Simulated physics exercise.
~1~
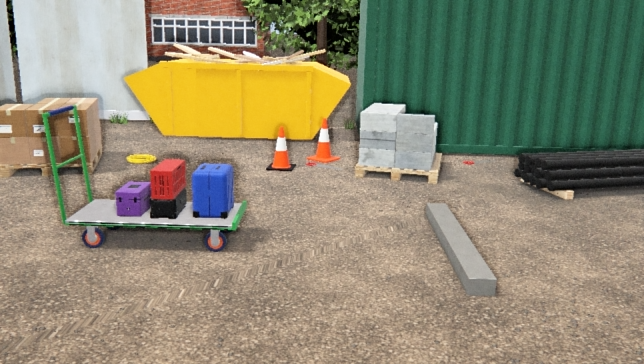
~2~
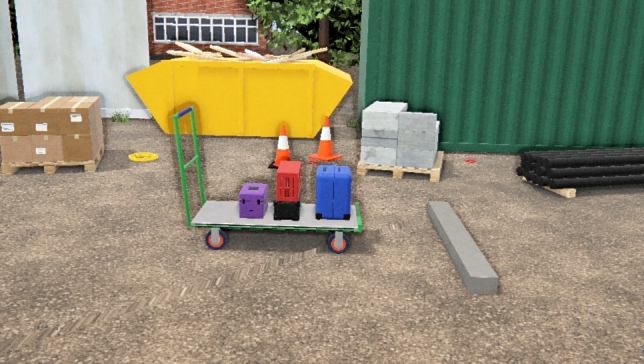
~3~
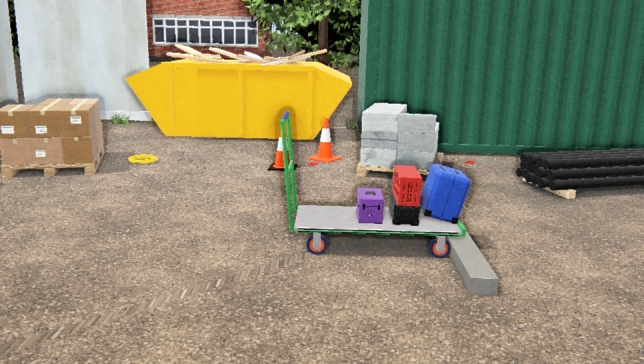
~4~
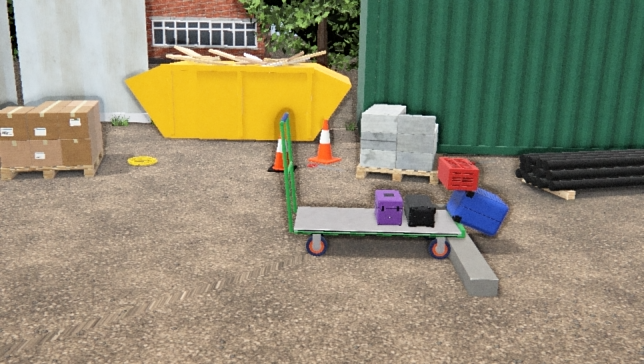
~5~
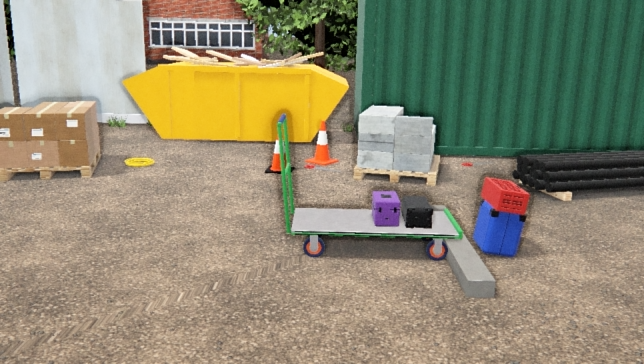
A flat trolley with a green handle rolls rightward across a gravelly yard, seen from the front and slightly above by a gently swaying camera. It carries a purple toolbox at left, a red crate atop a black case in the middle, and a blue suitcase at right, with a yellow skip, traffic cones and a green metal wall behind. The trolley stops against a grey kerb, and the blue suitcase tips forward. The suitcase and crate topple off the front, while the toolbox and black case slide forward but stay aboard. Finally, the suitcase rests upside down beyond the kerb with the crate on top.
